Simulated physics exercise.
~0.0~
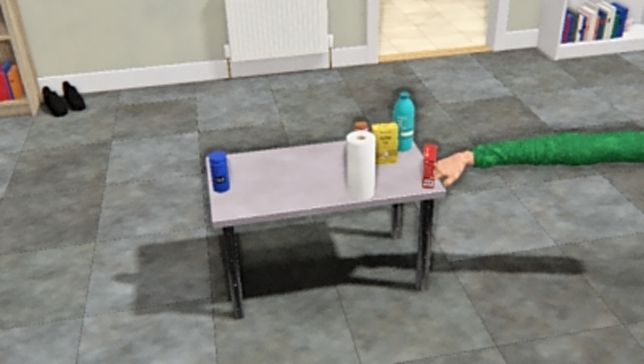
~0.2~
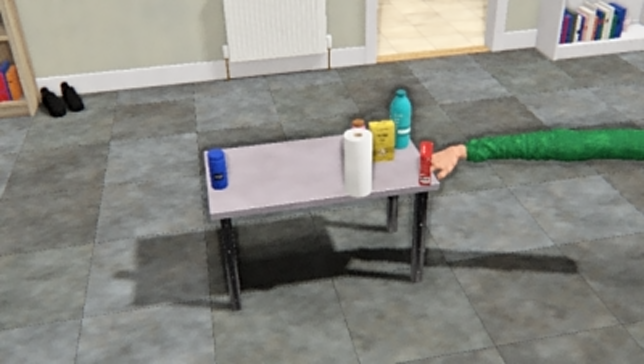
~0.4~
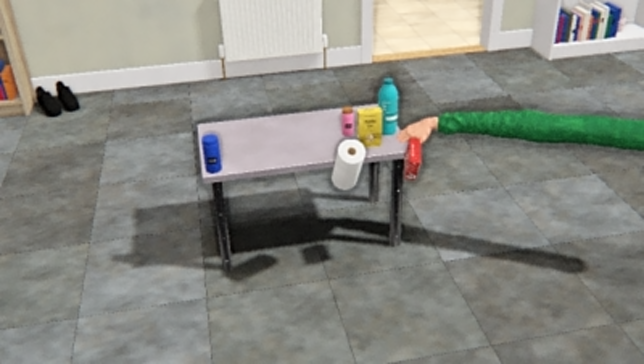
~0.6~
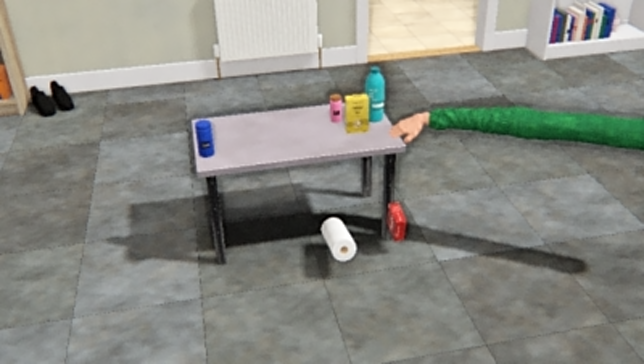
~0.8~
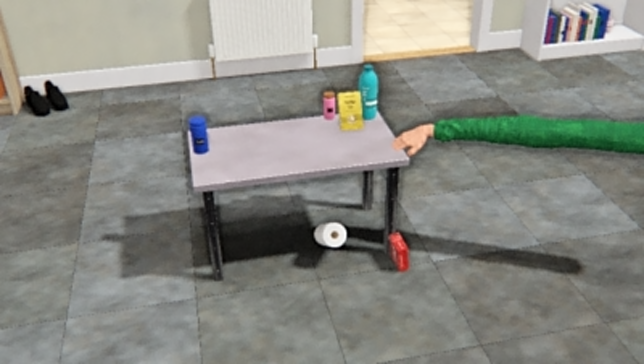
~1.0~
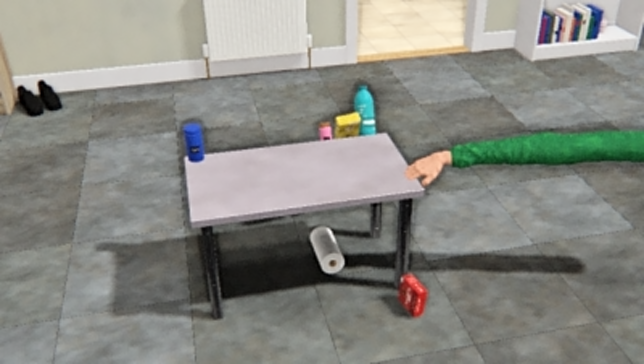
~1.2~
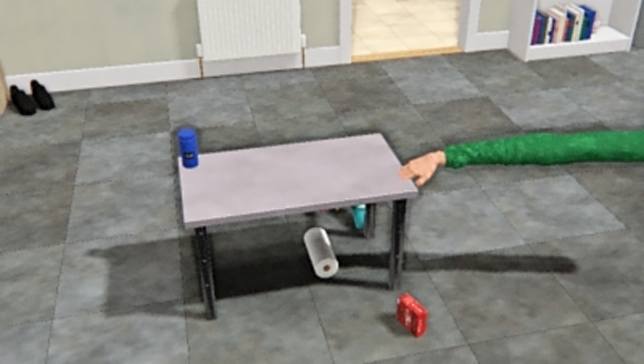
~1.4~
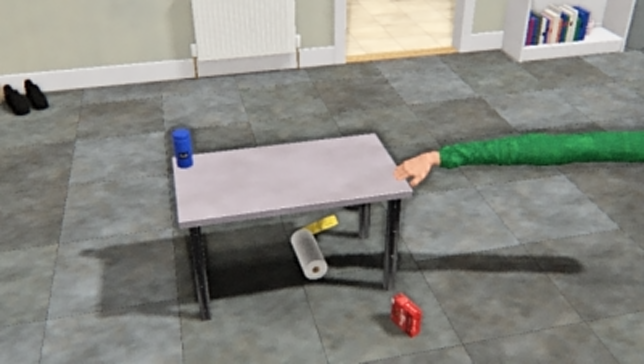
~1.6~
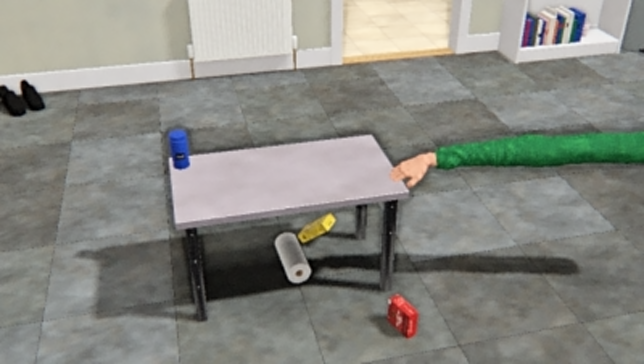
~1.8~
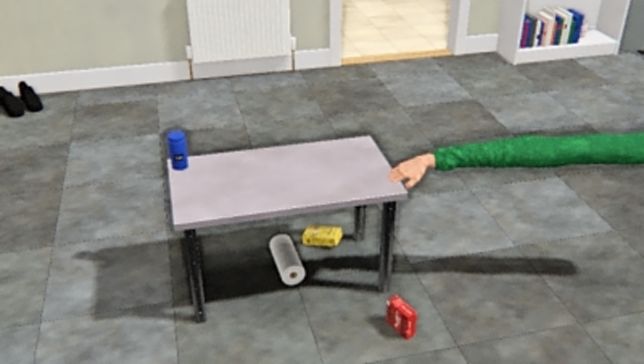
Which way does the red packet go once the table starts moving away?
The red packet moves down, dropping off the near edge of the table to the floor.
